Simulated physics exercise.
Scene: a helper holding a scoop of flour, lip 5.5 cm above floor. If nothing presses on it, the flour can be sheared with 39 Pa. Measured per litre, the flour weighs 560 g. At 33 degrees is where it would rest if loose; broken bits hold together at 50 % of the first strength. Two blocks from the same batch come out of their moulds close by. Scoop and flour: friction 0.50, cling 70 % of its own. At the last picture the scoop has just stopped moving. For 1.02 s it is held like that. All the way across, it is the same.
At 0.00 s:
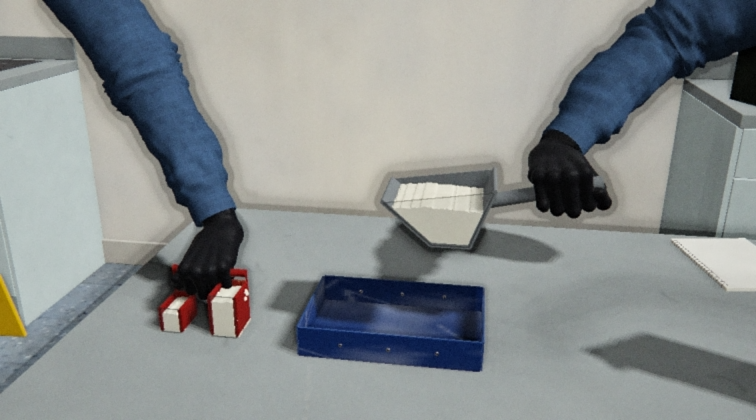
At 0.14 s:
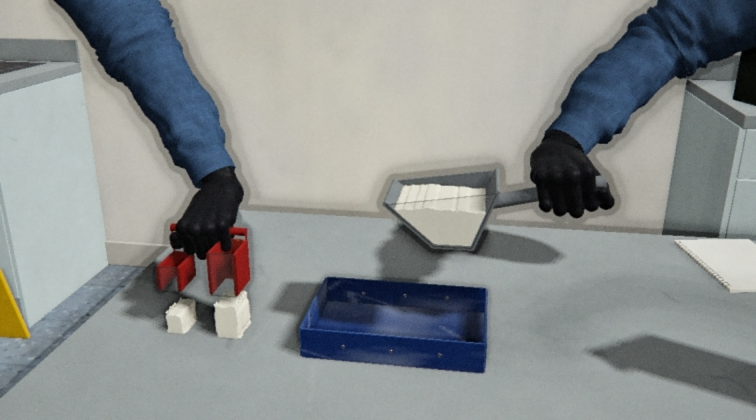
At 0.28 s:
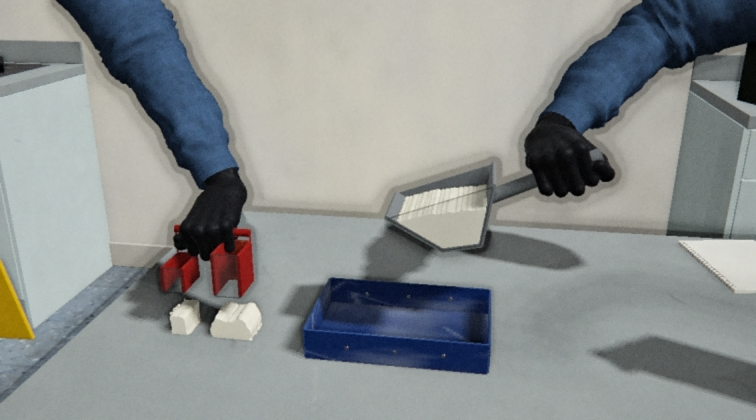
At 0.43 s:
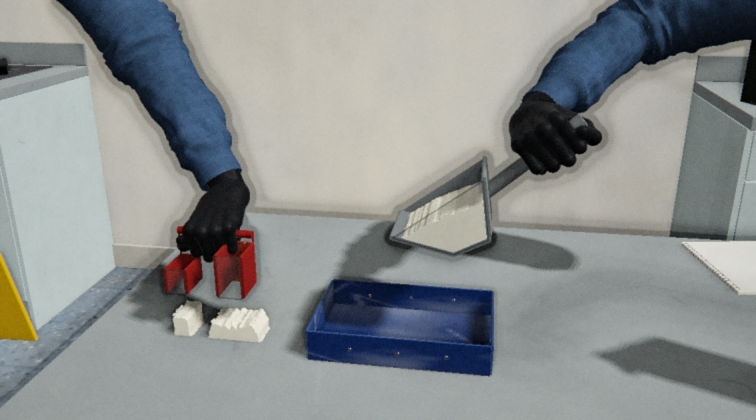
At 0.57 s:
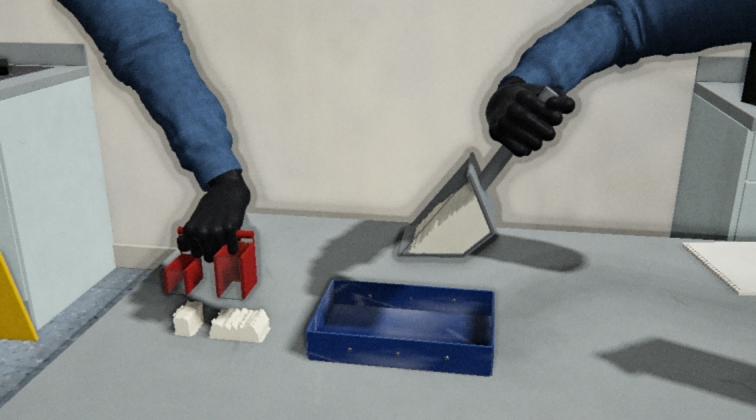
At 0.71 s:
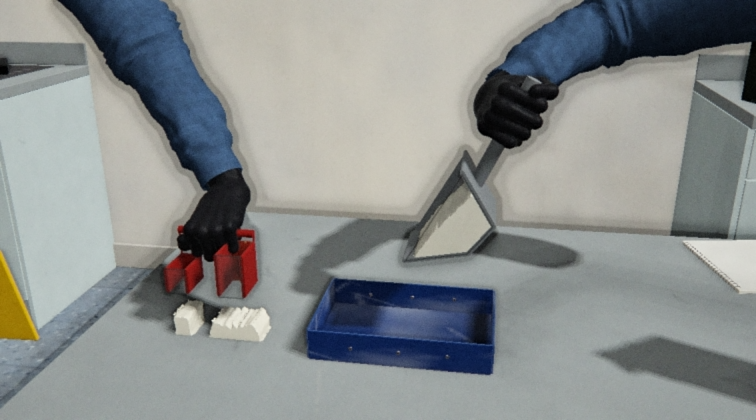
A person lifts red moulds off two white blocks, the right one slumping, then tilts a flour scoop steeply.
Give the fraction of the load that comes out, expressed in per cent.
Near 0 out of 100.
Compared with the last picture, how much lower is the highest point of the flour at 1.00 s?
The gap comes to some 0.0 centimetres.
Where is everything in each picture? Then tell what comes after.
Lip at (384, 201), tilt 0 degrees; top of the flour at (426, 207); blocks stand 3.1 cm, 5.8 cm (left to right), in the first frame.
Lip at (386, 203), tilt 1 degrees; top of the flour at (429, 208); blocks stand 3.1 cm, 5.2 cm (left to right), in the second frame.
Lip at (388, 216), tilt 12 degrees; top of the flour at (482, 209); blocks stand 3.1 cm, 3.5 cm (left to right), in the third frame.
Lip at (392, 236), tilt 28 degrees; top of the flour at (480, 205); blocks stand 3.1 cm, 2.7 cm (left to right), in the fourth frame.
Lip at (399, 253), tilt 44 degrees; top of the flour at (475, 200); blocks stand 3.1 cm, 2.7 cm (left to right), in the fifth frame.
Lip at (404, 259), tilt 52 degrees; top of the flour at (472, 198); blocks stand 3.1 cm, 2.7 cm (left to right), in the sixth frame.
After 0.85 s, the scoop is at 52 degrees and 0 % has left it.
After 1.00 s, the scoop is at 52 degrees and 0 % has left it.
After 1.16 s, the scoop is at 52 degrees and 0 % has left it.
After 1.32 s, the scoop is at 52 degrees and 0 % has left it.
After 1.42 s, at the end, the scoop is at 52 degrees and 0 % has left it.
